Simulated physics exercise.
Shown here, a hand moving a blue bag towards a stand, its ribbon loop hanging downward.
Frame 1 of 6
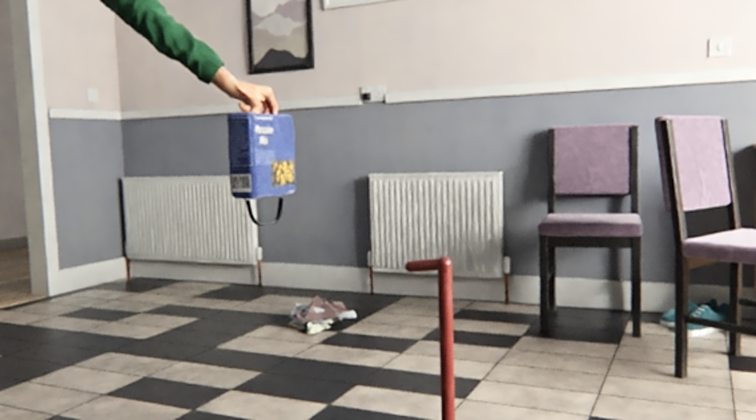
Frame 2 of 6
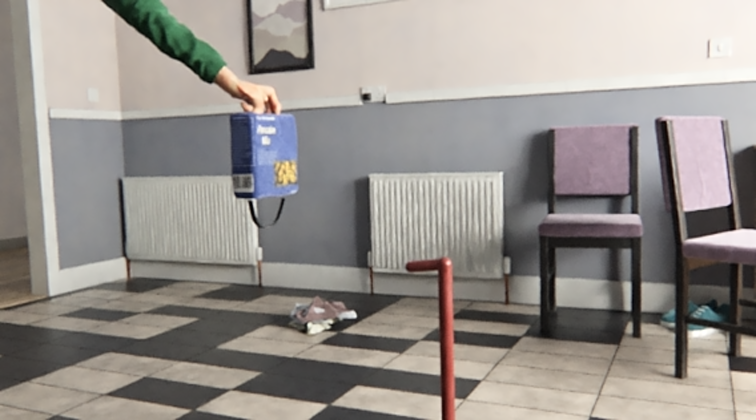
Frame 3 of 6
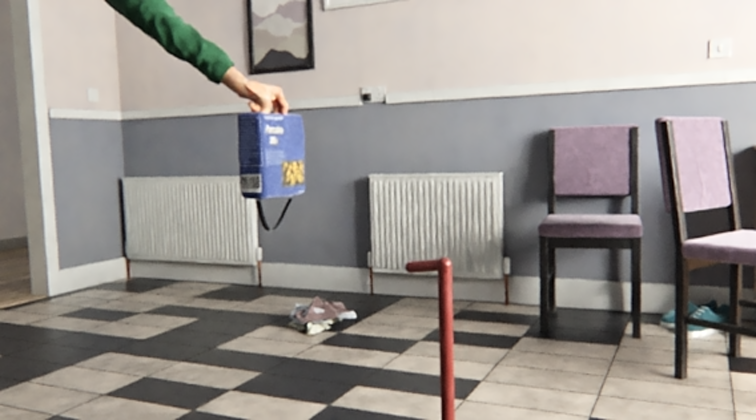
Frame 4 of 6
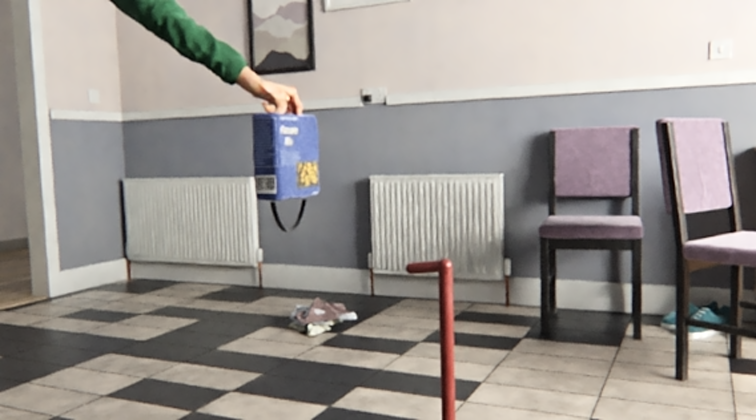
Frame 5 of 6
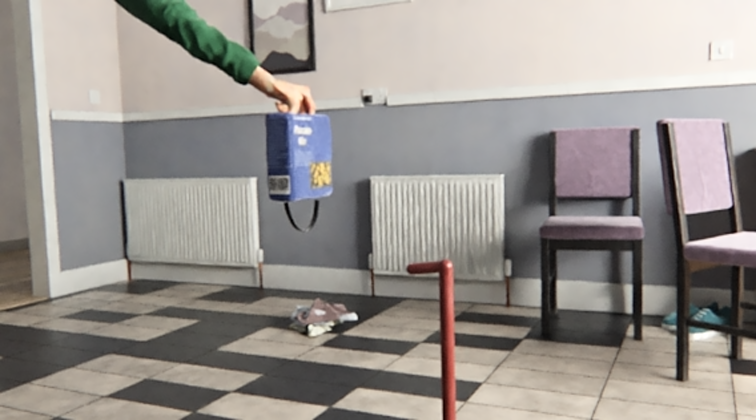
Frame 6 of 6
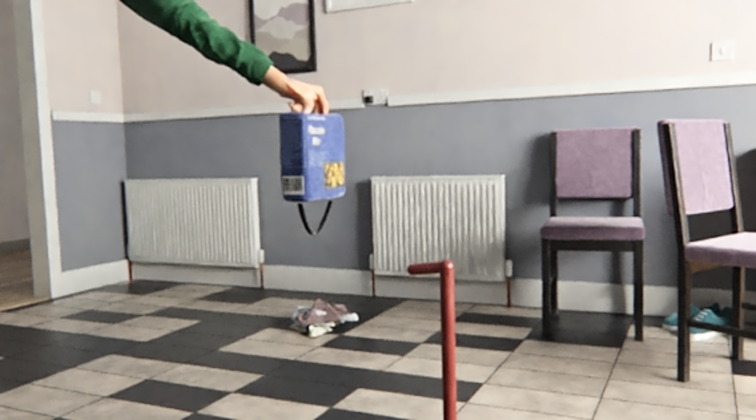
The video shows a hand in a green sleeve holding a blue bag with a dark loop hanging beneath it, moving it slowly a short way right toward a red stand in a room with radiators and purple chairs.
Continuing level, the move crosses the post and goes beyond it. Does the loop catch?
It sails through.
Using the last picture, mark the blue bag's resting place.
About (603, 149).
Then, 0.56 s later than the last view, bag nearing the post near (367, 155).
Then, 1.42 s later than the last view, bag over the post near (457, 153).
Then, 2.32 s later than the last view, bag past the post near (565, 150).
Finally, bag past the post near (603, 149). The blue bag goes by freely.
